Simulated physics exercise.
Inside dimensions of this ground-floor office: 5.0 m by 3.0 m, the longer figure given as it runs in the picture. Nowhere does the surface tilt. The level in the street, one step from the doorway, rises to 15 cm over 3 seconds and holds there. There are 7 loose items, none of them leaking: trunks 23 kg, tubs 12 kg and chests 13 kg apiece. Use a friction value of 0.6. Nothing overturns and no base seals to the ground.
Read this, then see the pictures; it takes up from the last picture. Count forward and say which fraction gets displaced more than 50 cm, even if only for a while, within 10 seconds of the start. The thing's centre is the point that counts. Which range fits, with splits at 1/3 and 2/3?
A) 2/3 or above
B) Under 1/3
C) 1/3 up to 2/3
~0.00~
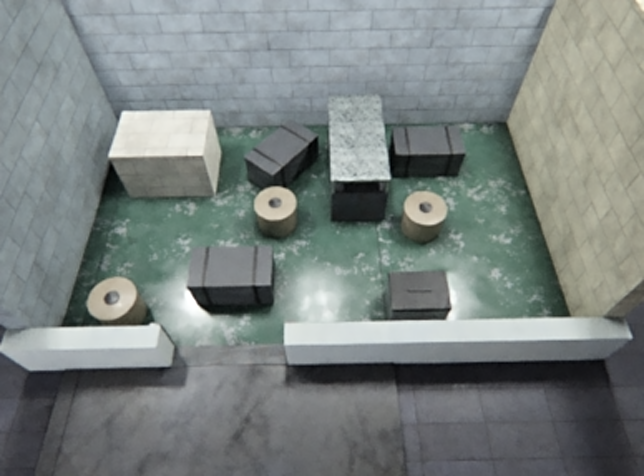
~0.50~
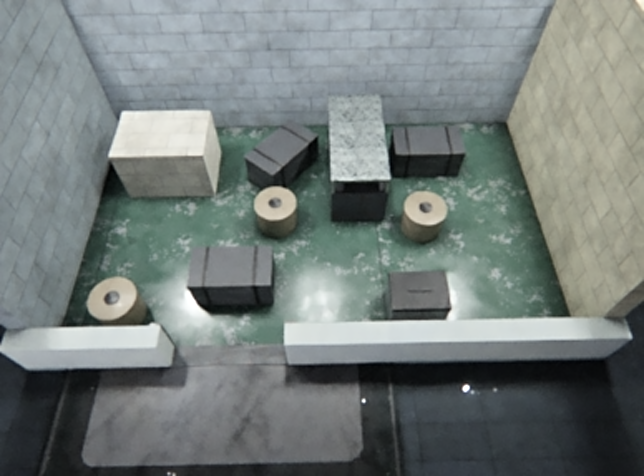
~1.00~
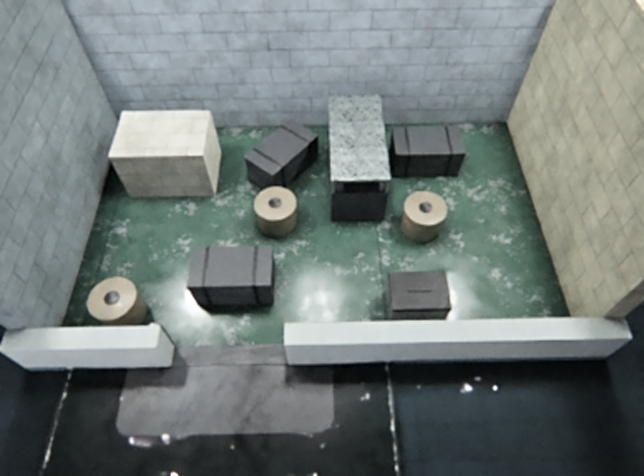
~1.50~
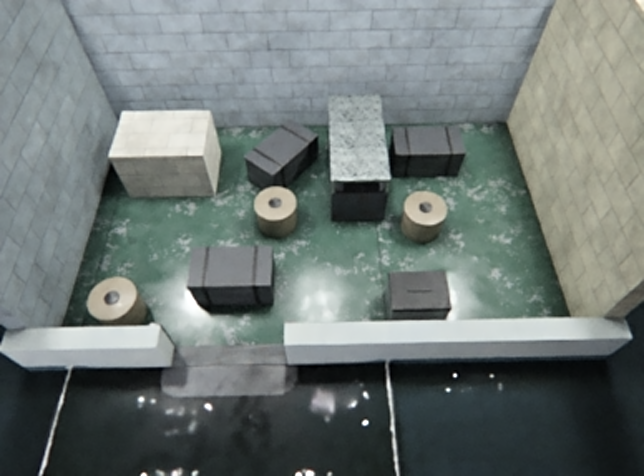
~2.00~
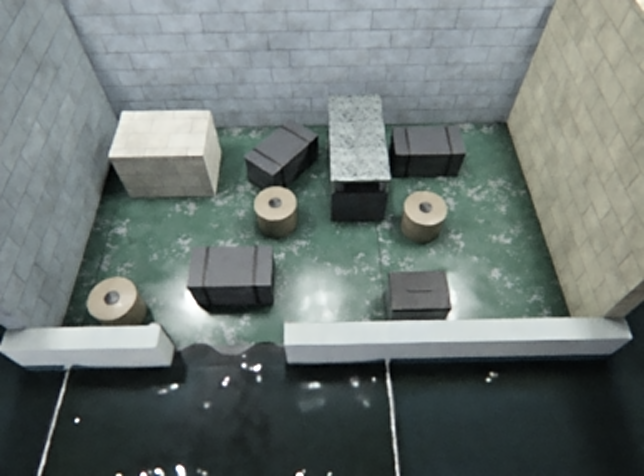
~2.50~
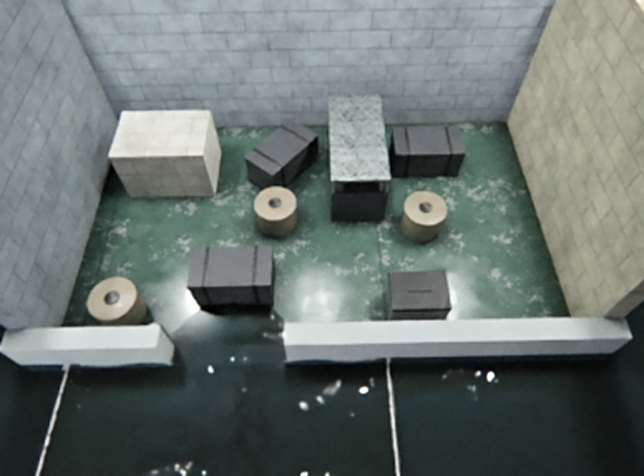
Under 1/3.
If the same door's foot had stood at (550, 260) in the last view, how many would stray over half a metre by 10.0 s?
In that case the number is 2.
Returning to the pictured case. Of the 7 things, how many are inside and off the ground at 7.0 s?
Of them, 0.
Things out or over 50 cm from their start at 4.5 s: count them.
Result: 1.
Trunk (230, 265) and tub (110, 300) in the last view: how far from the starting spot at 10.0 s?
One is off by 100 cm, the other by 20 cm, in the order asked.
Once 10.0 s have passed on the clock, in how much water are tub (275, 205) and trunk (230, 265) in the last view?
Some 10 cm at the first, some 9 cm at the second.
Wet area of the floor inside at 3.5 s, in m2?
Wet: Near 2.0 m2.
After 3.5 s 0 of 7 are over 50 cm from their spots; 0 afloat.
After 4.5 s 1 of 7 are over 50 cm from their spots; 0 afloat.
After 7.0 s 1 of 7 are over 50 cm from their spots; 0 afloat.
After 10.0 s 2 of 7 are over 50 cm from their spots, and 2 have been at some point; 3 afloat.
